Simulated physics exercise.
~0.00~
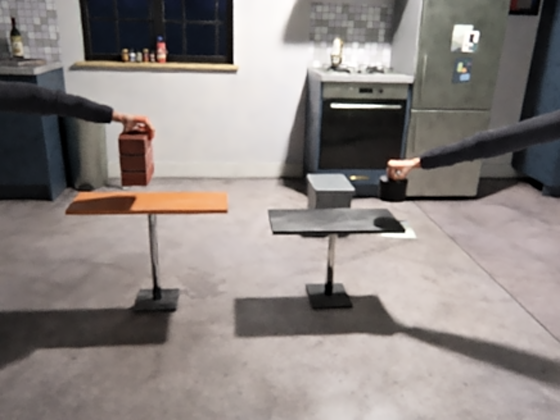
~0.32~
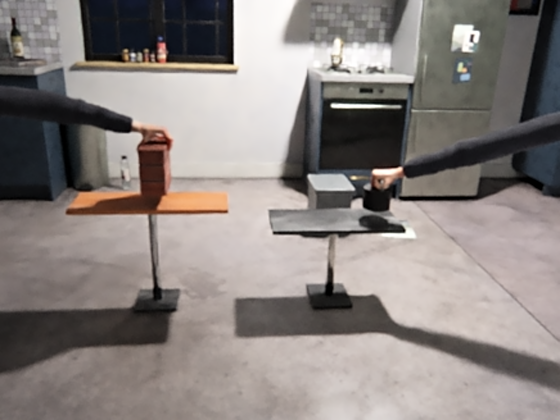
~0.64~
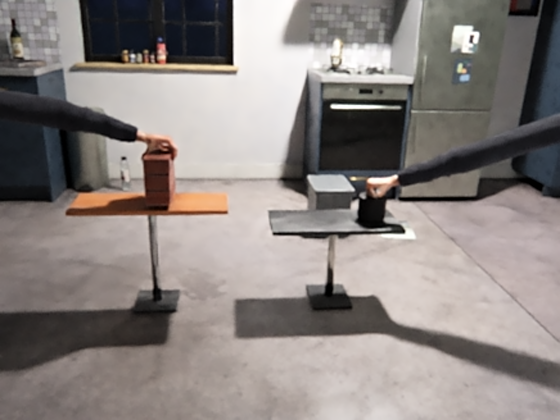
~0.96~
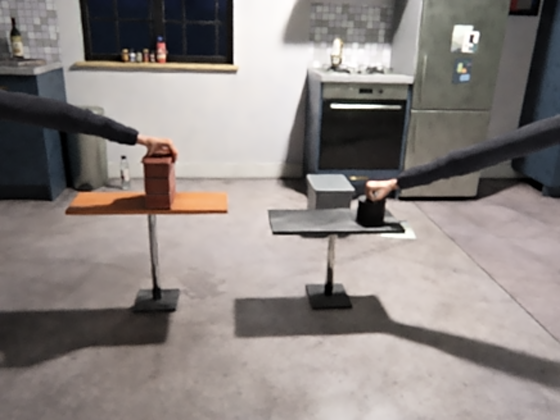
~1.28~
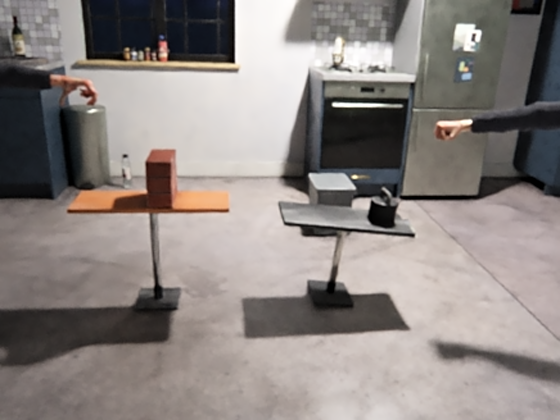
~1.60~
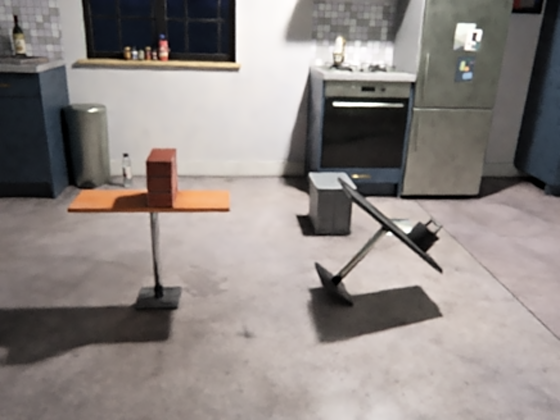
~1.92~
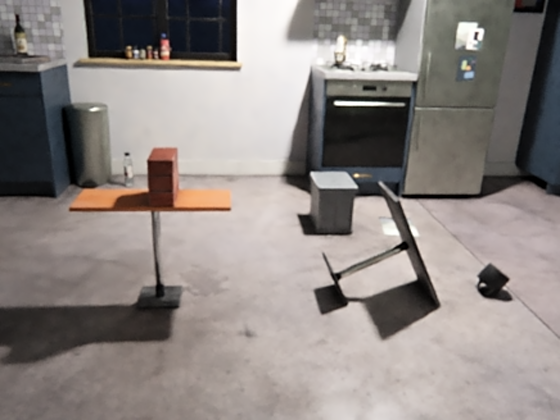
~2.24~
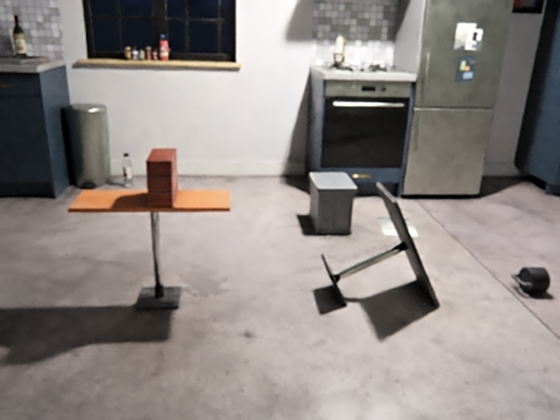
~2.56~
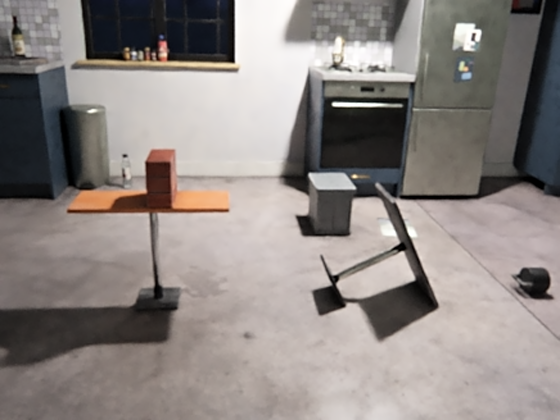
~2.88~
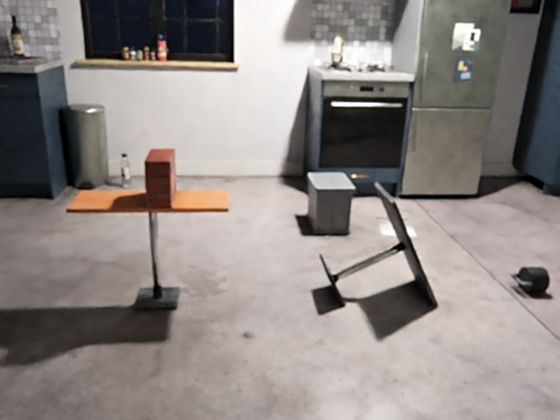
The clip shows two hands lowering red bricks onto an orange side table and a dark object onto the right end of a black stand, then letting go. The table stays steady, while the stand tips over to the right and the object tumbles away across the floor, coming to rest.
